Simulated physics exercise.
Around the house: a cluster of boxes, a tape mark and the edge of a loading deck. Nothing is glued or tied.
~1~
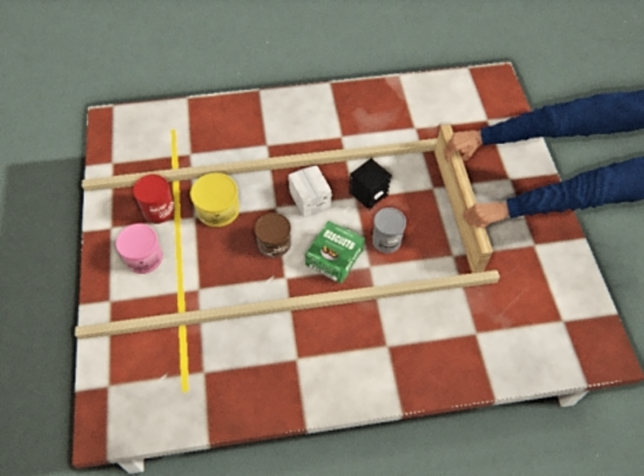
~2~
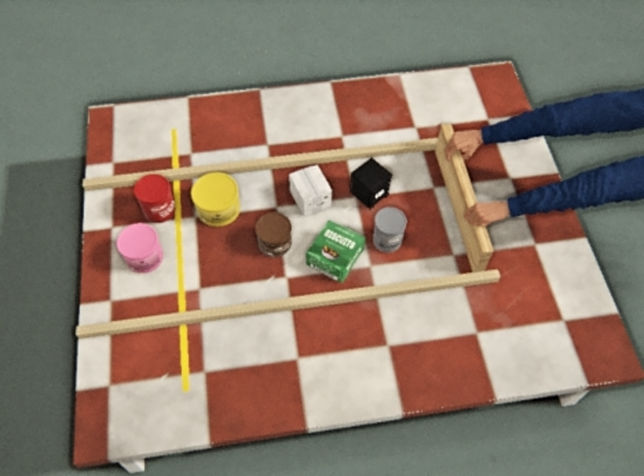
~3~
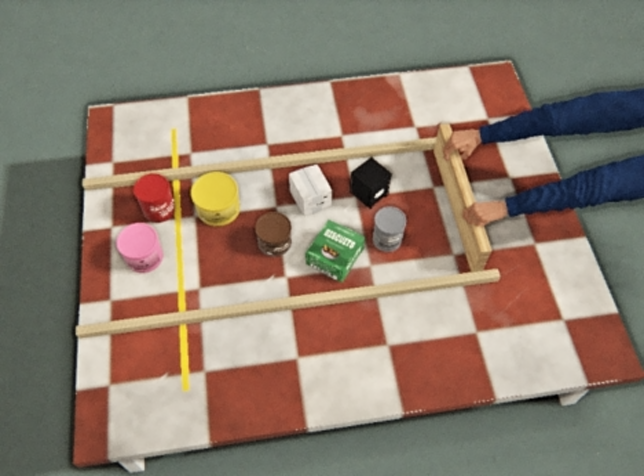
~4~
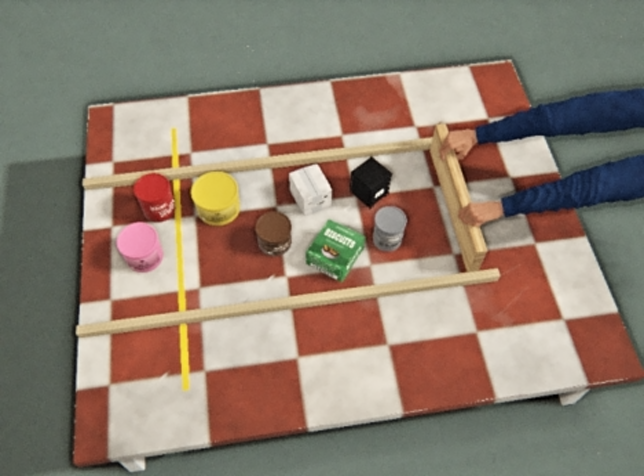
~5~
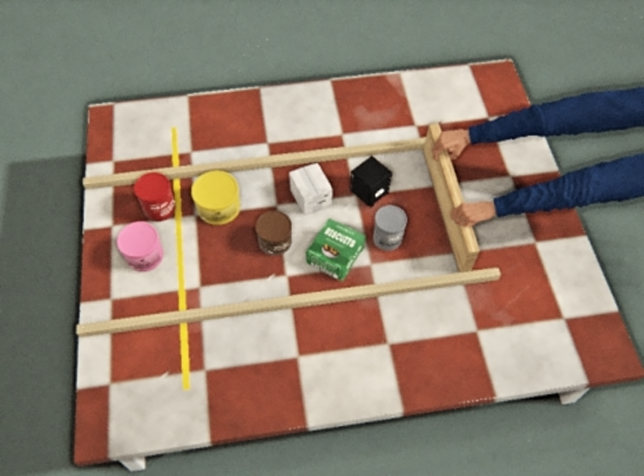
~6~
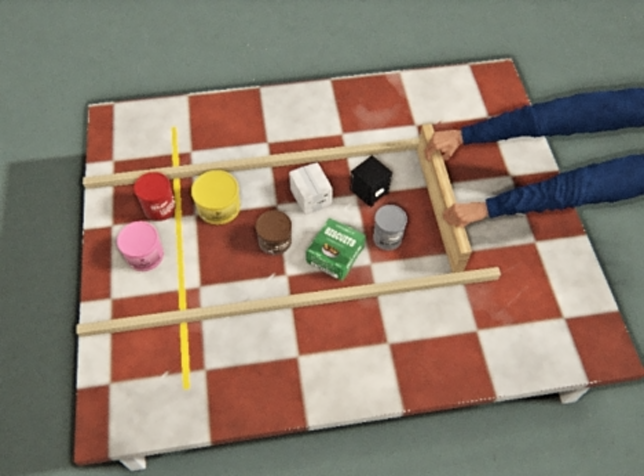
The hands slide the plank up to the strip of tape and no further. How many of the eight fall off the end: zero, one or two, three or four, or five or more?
In the end the number that fall off is one or two.
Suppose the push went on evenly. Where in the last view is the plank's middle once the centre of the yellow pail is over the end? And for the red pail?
At (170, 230) for the yellow pail; at (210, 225) for the red pail.
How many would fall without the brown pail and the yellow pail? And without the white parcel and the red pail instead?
First 0, then 0.
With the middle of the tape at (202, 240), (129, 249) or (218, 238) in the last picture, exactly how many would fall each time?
The counts: 1, 4 and 0.
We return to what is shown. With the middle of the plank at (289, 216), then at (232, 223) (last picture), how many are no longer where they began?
The counts are 6 and 7.
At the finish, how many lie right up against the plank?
That makes 2.
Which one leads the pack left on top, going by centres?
Foremost is the yellow pail.
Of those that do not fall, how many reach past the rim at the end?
The number is 1.
Soon after, none off yet; pink pail at rest near (142, 247); red pail at rest near (156, 197); yellow pail at rest near (217, 198).
After that, none off yet; pink pail at rest near (142, 247); red pail displaced a little near (141, 198); yellow pail displaced about its own width near (182, 202).
In the end, the number that fall off is one or two; gone, red pail.
